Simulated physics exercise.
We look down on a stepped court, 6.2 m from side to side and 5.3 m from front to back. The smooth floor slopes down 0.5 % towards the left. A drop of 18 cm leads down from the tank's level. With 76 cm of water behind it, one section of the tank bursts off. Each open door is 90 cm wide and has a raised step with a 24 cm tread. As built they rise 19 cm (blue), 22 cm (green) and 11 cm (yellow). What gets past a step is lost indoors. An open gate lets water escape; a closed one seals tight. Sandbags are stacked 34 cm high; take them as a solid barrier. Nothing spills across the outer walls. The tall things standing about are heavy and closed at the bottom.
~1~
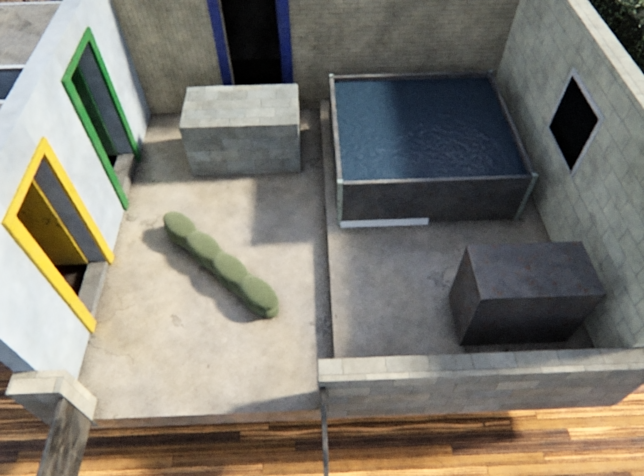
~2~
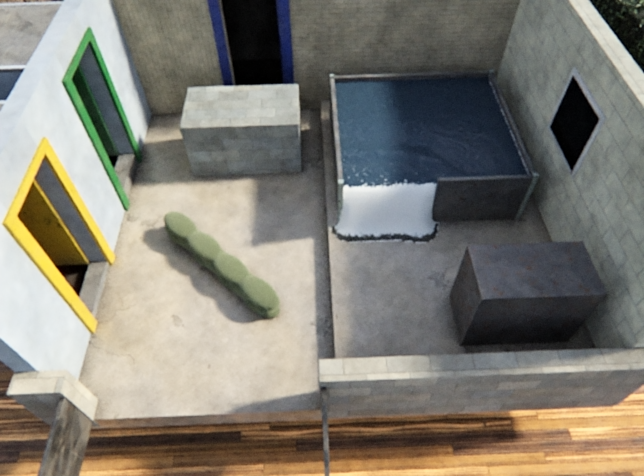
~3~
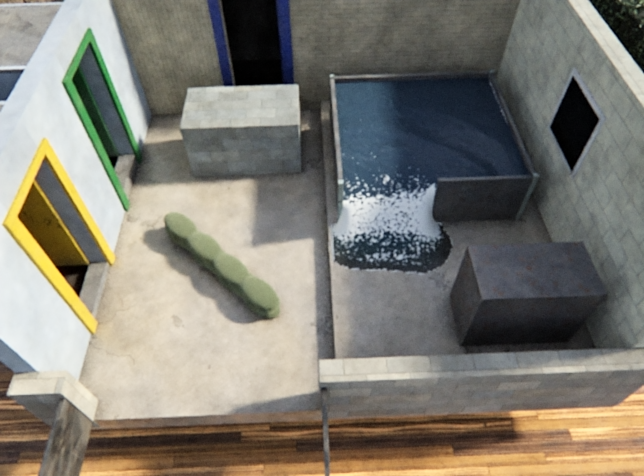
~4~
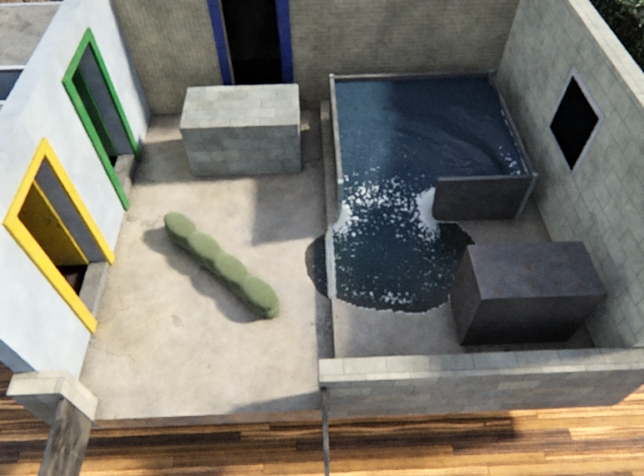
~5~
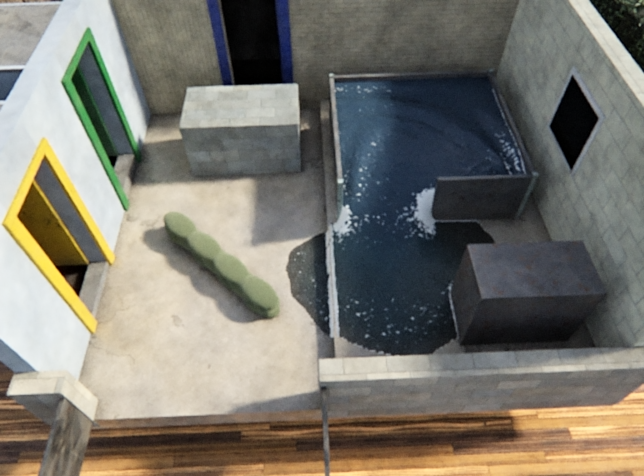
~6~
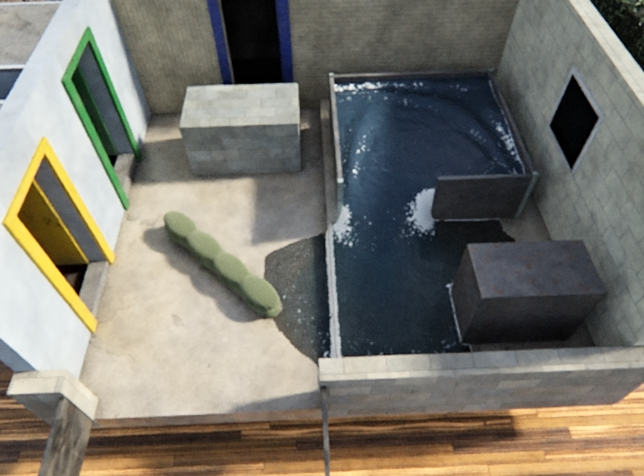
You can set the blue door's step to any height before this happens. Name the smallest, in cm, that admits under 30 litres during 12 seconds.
About 12 cm.
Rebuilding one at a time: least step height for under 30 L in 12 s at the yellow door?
Roughly 8.0 cm at yellow.
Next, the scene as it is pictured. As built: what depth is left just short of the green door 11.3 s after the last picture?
Some 13.5 cm.
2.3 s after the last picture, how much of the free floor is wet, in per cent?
Some 55 per cent of it.
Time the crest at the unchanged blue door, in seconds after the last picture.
Around 8.5 s.
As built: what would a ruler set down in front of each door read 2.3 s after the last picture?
In cm: Blue 0, green 0, yellow 1.
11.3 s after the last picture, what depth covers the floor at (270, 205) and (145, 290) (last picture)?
Roughly 7 and 5 cm, in turn.
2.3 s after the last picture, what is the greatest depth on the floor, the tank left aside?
About 40 cm.
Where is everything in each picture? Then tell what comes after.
The tank at (422, 126) is whole and still, 76 cm deep; the blue door at (256, 61) is dry, in the first frame.
The front is at (417, 238), 0.3 m from the gap at (387, 207); 0.3 m2 of floor is wet, 76 cm left at the back, in the second frame.
The front is at (409, 267), 0.8 m from the gap at (387, 209); 1.1 m2 of floor is wet, 76 cm left at the back, in the third frame.
Water pours out at (386, 210) and has run 1.4 m, to (392, 307); about 10 cm deep outside, 76 cm at the back, in the fourth frame.
Water pours out at (386, 210) and has run 2.0 m, to (399, 350); about 7 cm deep outside, 76 cm at the back, in the fifth frame.
Water pours out at (386, 210) and has run 2.4 m, to a hidden place; about 7 cm deep outside, 72 cm at the back; the blue door at (256, 60), 3.5 m from the gap, is still 3.2 m from the nearest water, in the sixth frame.
Then, 0.7 s after the last picture water covers 30 % of the floor, deepest (48 cm) near (398, 379); it has not reached the blue door.
Then, 2.3 s after the last picture water covers 55 % of the floor, deepest (40 cm) near (548, 357); it has not reached the blue door.
Then, 11.3 s after the last picture water covers 95 % of the floor, deepest (17 cm) near (160, 122); 15 cm at the blue door, 0 litres in over its 19 cm step.
At the blue door as built, the water peaked near 19 cm, 8.3 s after the last picture.
Run again over the same 12 s with other heights there, 55 litres in over 10 cm, 15 litres over 14 cm. The limit of 30 litres is kept from about 12 cm up.
